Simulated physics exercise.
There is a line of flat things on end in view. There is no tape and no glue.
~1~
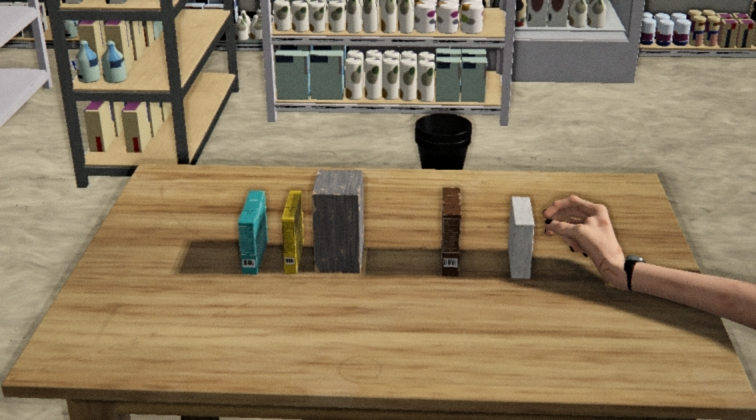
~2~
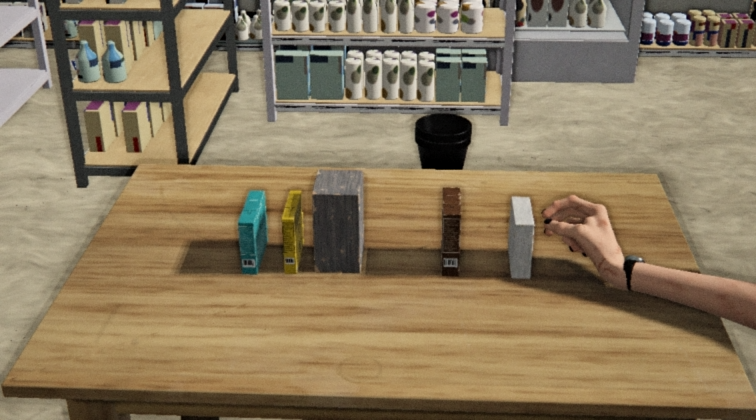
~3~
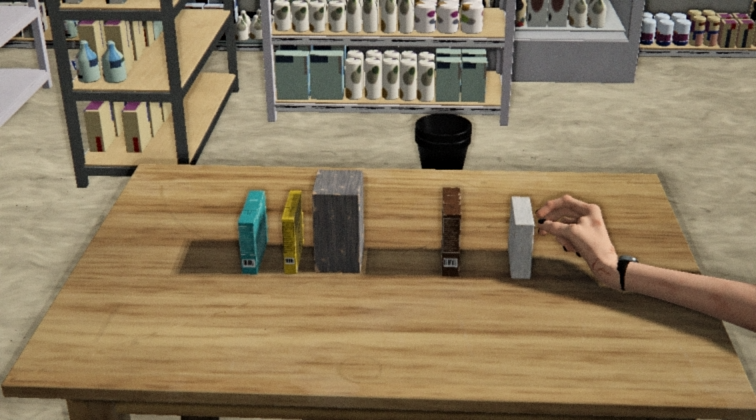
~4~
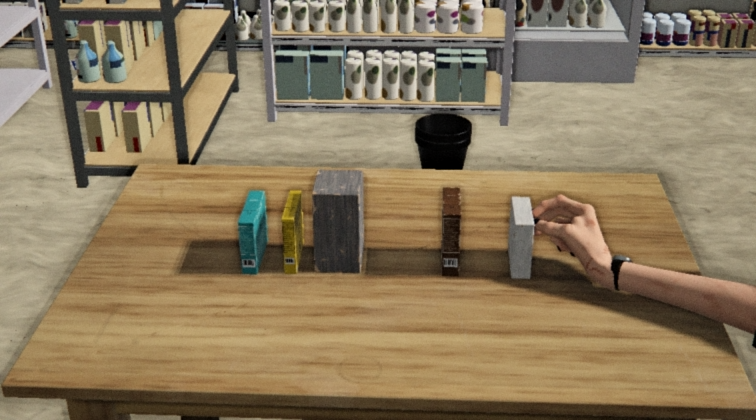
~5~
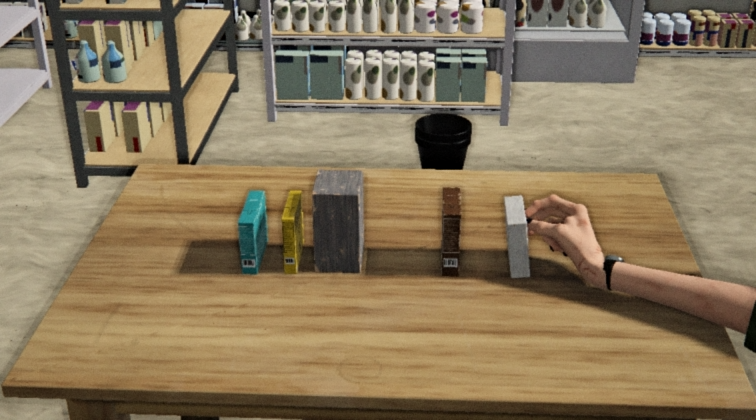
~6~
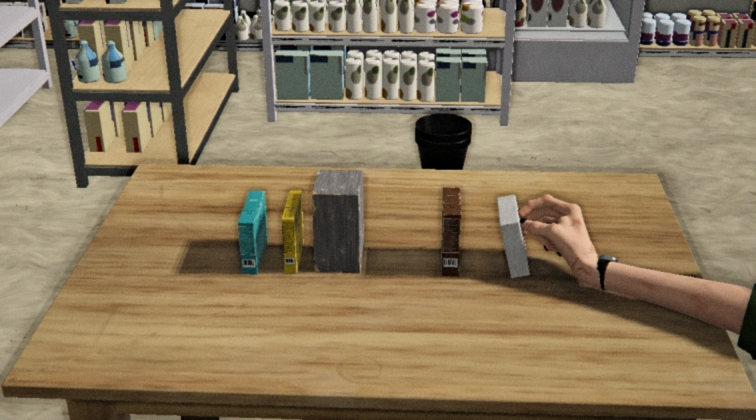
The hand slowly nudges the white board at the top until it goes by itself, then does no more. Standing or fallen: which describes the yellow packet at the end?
It is up.
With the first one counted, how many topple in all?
2.
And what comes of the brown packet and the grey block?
The brown packet tumbles, while the grey block stays up.
Then, 0.30 s after the last picture, white board 82° over; brown packet tipped 5° from how it was.
Then, 0.40 s after the last picture, white board 90° over; brown packet tipped 31° from how it was.
At rest, tipped over on the table, brown packet; the other 2 in place. Seen from the same camera at the end, yellow packet near (293, 232).
